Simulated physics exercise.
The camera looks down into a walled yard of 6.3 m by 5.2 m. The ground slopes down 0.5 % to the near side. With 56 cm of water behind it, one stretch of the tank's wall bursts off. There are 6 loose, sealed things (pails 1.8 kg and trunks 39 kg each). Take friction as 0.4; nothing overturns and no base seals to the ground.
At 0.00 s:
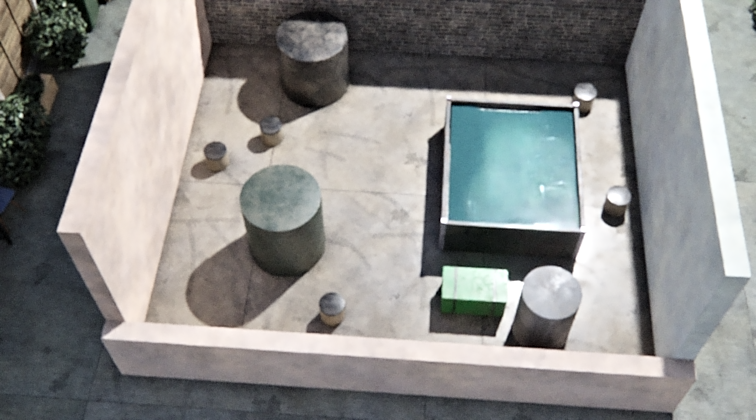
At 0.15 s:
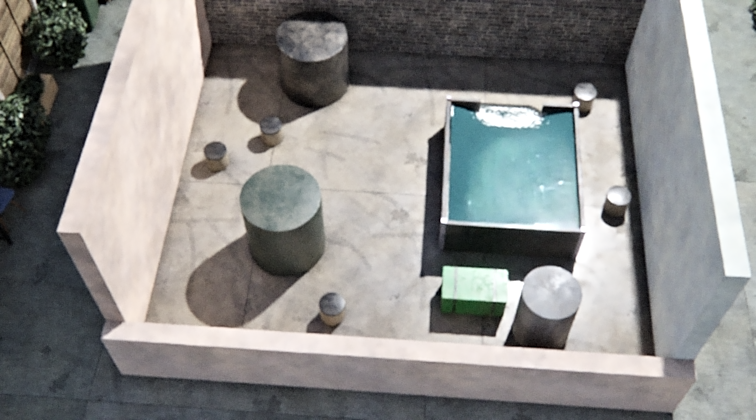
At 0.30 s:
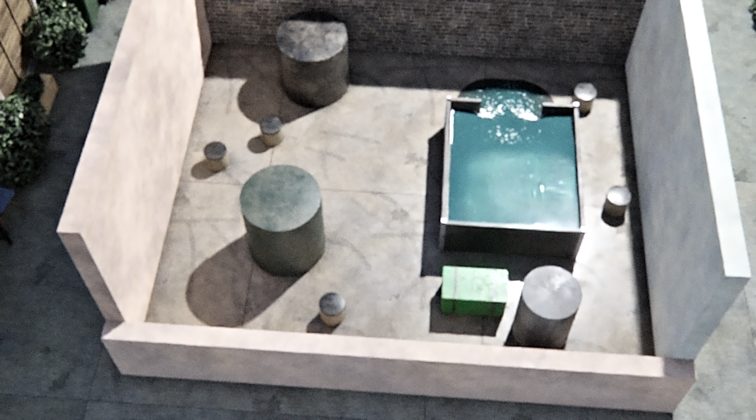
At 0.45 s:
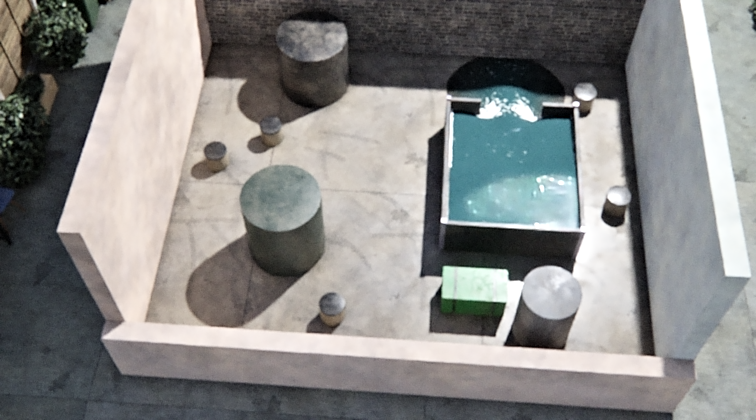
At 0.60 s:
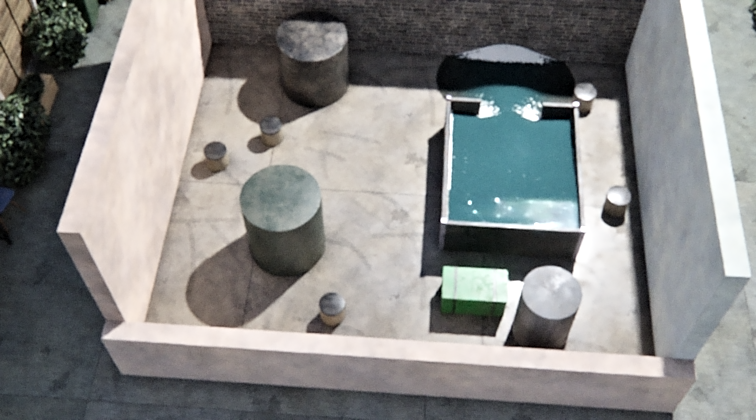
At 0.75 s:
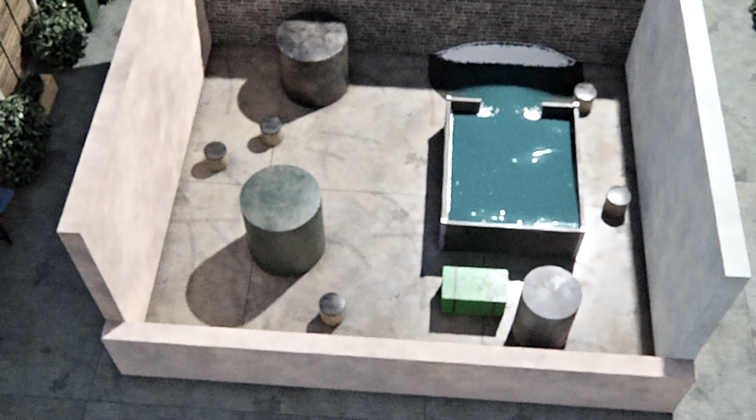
Water pours through a gap in the tank's far wall and spreads toward the brick wall.
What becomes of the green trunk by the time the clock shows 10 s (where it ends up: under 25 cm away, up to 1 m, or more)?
The green trunk stays put.
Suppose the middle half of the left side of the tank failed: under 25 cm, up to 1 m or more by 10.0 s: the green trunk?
Then the green trunk barely shifts.
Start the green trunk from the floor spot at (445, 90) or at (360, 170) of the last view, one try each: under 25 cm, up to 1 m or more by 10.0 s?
In that order: It travels far; it holds its place.
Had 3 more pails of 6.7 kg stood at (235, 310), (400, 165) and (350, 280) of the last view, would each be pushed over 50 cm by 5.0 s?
In that order: Under, less, short of it.
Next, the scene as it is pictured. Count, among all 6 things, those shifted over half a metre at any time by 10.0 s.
I count 5.
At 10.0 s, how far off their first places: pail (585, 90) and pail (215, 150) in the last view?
In turn: 50 cm, 200 cm.
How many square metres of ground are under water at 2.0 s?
Roughly 9.5 m2.
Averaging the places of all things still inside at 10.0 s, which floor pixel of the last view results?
Around (388, 236).
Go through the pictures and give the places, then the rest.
In the first picture, the green trunk at (475, 284) rests on the ground; 3.4 m2 under water; 0 of 6 have shifted.
In the second picture, the green trunk at (475, 284) rests on the ground; 3.9 m2 under water; 0 of 6 have shifted.
In the third picture, the green trunk at (475, 284) rests on the ground; 4.5 m2 under water; 0 of 6 have shifted.
In the fourth picture, the green trunk at (475, 284) rests on the ground; water covers 5.3 m2; 0 of 6 have shifted.
In the fifth picture, the green trunk at (475, 284), on the bottom; 5.7 m2 under water; 0 of 6 have shifted.
In the sixth picture, the green trunk at (475, 284), on the bottom; water covers 5.9 m2; 0 of 6 have shifted.
After 2.0 s the green trunk is near (475, 284), 0.0 m from its start, aground; 0 afloat.
After 4.5 s the green trunk is near (475, 284), 0.0 m from its start, aground; 3 afloat.
After 7.0 s the green trunk is near (475, 284), 0.0 m from its start, aground; 5 afloat.
After 10.0 s the green trunk is near (475, 284), 0.0 m from its start, aground; 5 afloat.
